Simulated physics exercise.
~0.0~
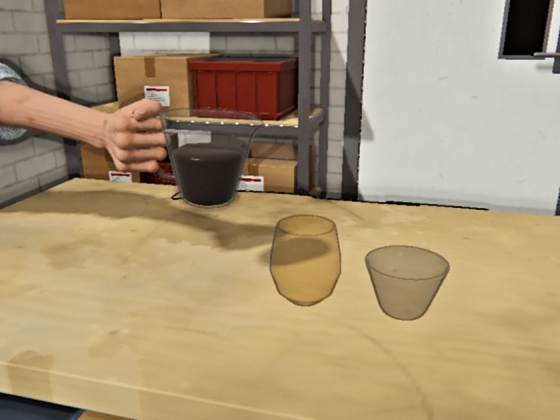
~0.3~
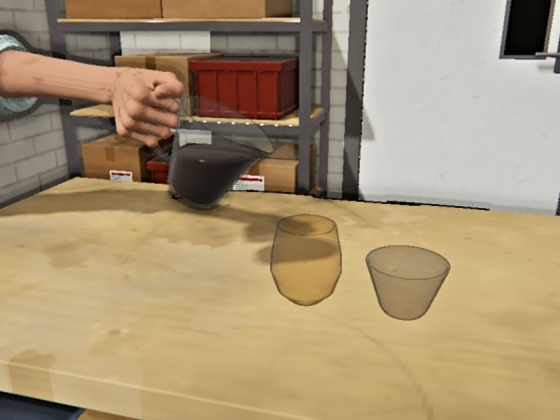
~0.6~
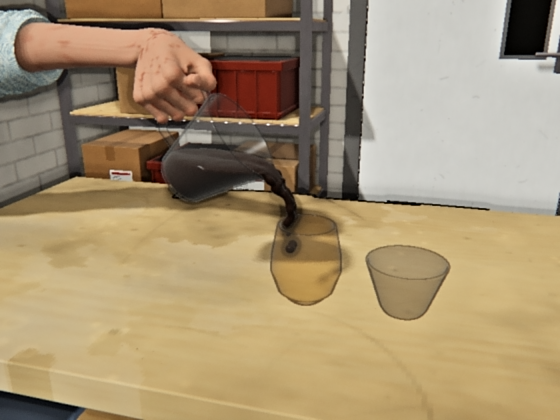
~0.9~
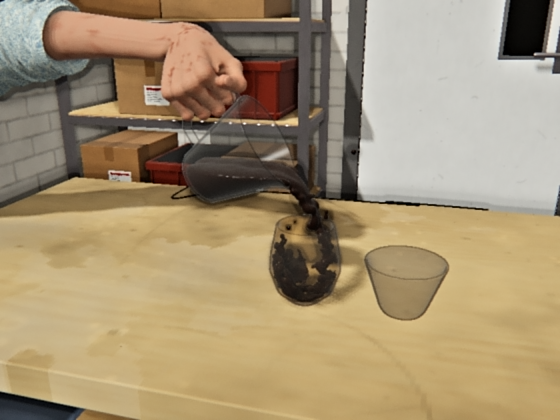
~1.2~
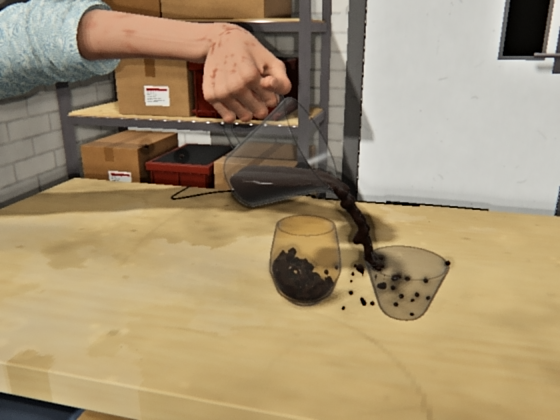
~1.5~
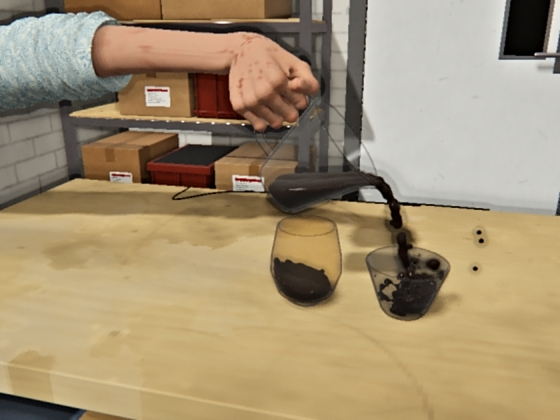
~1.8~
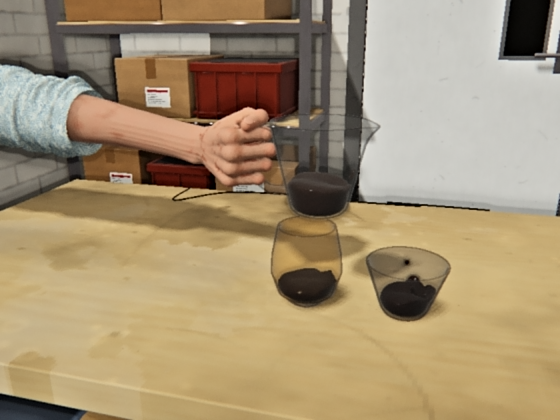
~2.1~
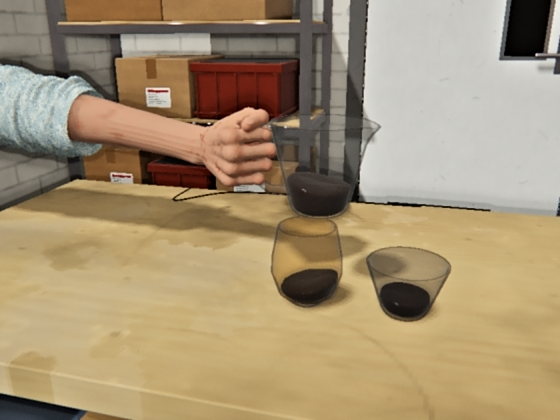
A hand tipped a flared jug and poured dark coffee into a round-bellied glass, then carried it right to fill some of the cup beside it, splashing a little, before tilting the jug upright, leaving coffee in both vessels and the jug.
